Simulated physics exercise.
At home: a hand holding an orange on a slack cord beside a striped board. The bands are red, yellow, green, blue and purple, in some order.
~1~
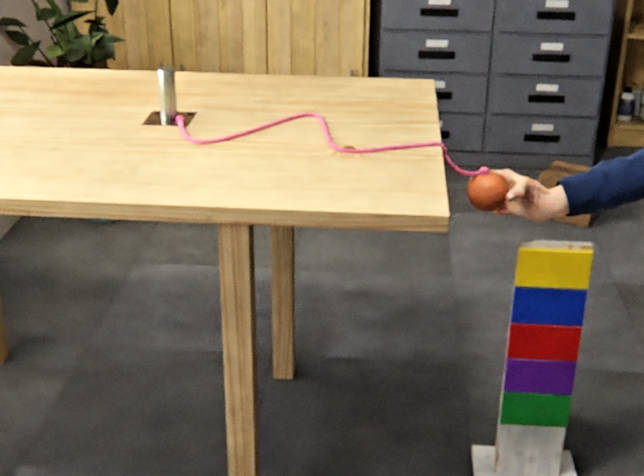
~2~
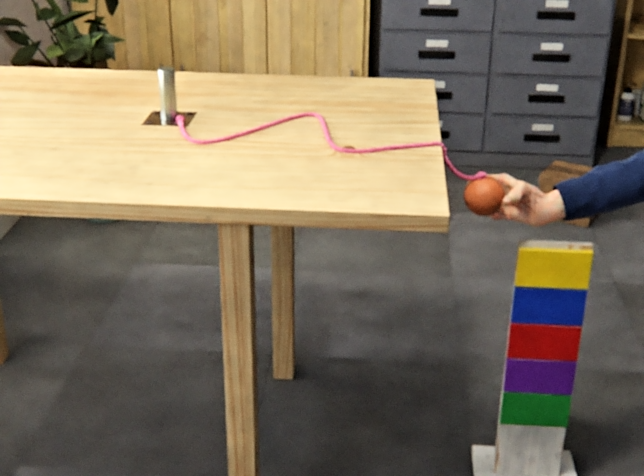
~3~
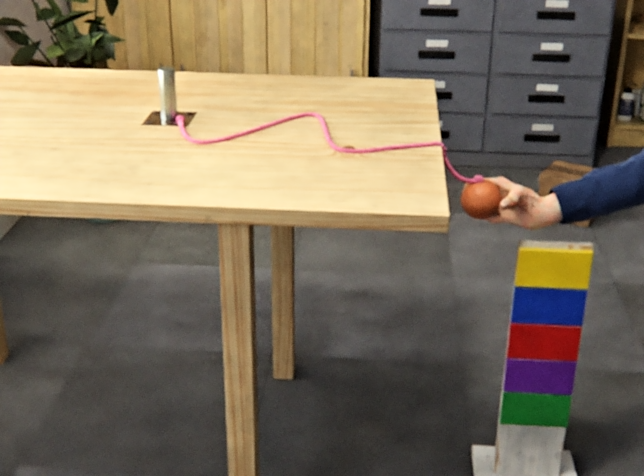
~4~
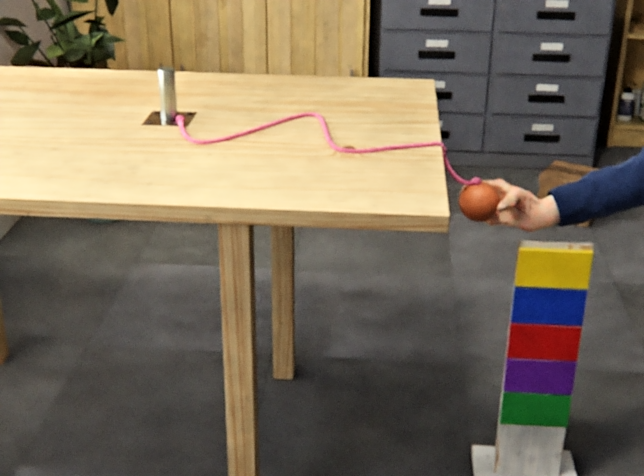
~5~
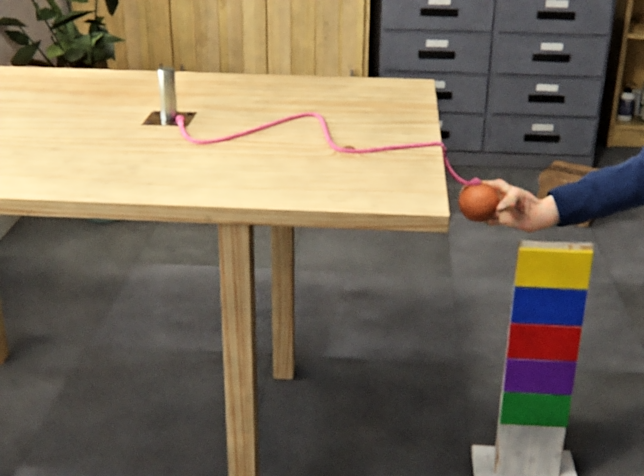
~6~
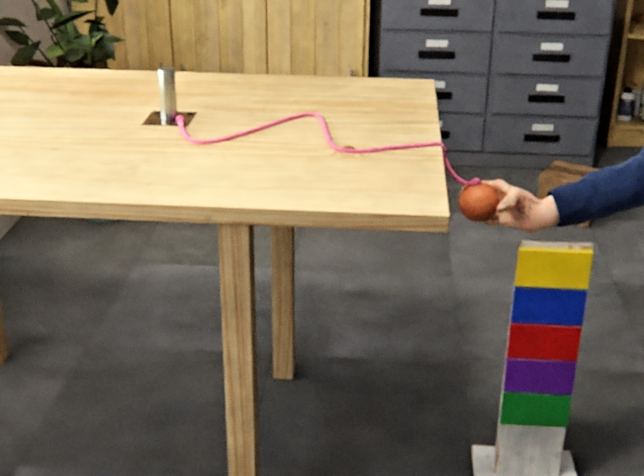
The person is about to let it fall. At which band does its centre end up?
Its centre hangs level with the purple band.
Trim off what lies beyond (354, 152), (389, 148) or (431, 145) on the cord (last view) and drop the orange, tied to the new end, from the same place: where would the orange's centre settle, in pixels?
The places are (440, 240), (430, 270) and (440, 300).
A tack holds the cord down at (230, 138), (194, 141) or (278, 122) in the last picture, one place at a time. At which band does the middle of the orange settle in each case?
One after the other, red; red; blue.
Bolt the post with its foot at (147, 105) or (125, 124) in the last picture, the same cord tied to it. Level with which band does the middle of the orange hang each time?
In that order: Red; red.
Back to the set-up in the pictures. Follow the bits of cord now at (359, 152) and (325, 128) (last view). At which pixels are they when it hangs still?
They go to (437, 228) and to (441, 147).
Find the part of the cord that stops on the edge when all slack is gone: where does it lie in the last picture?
At (325, 128), roughly.
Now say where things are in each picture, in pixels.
The first picture shows orange (487, 192); yellow (554, 270); blue (549, 307); red (544, 343); purple (540, 377); green (536, 411).
The second picture shows orange (484, 196); cord through (184, 133) (249, 132) (312, 114) (331, 143) (404, 147).
The third picture shows orange (481, 200).
The fourth picture shows orange (479, 202); cord through (184, 133) (249, 132) (312, 114) (331, 143) (404, 147).
The fifth picture shows orange (479, 202).
The sixth picture shows orange (479, 202); cord through (184, 133) (249, 132) (312, 114) (331, 143) (404, 147).
Early on, orange near (423, 332); level with red.
Midway, orange near (430, 364); level with purple.
Finally, orange near (424, 367); level with purple. Its middle rests at the purple band.
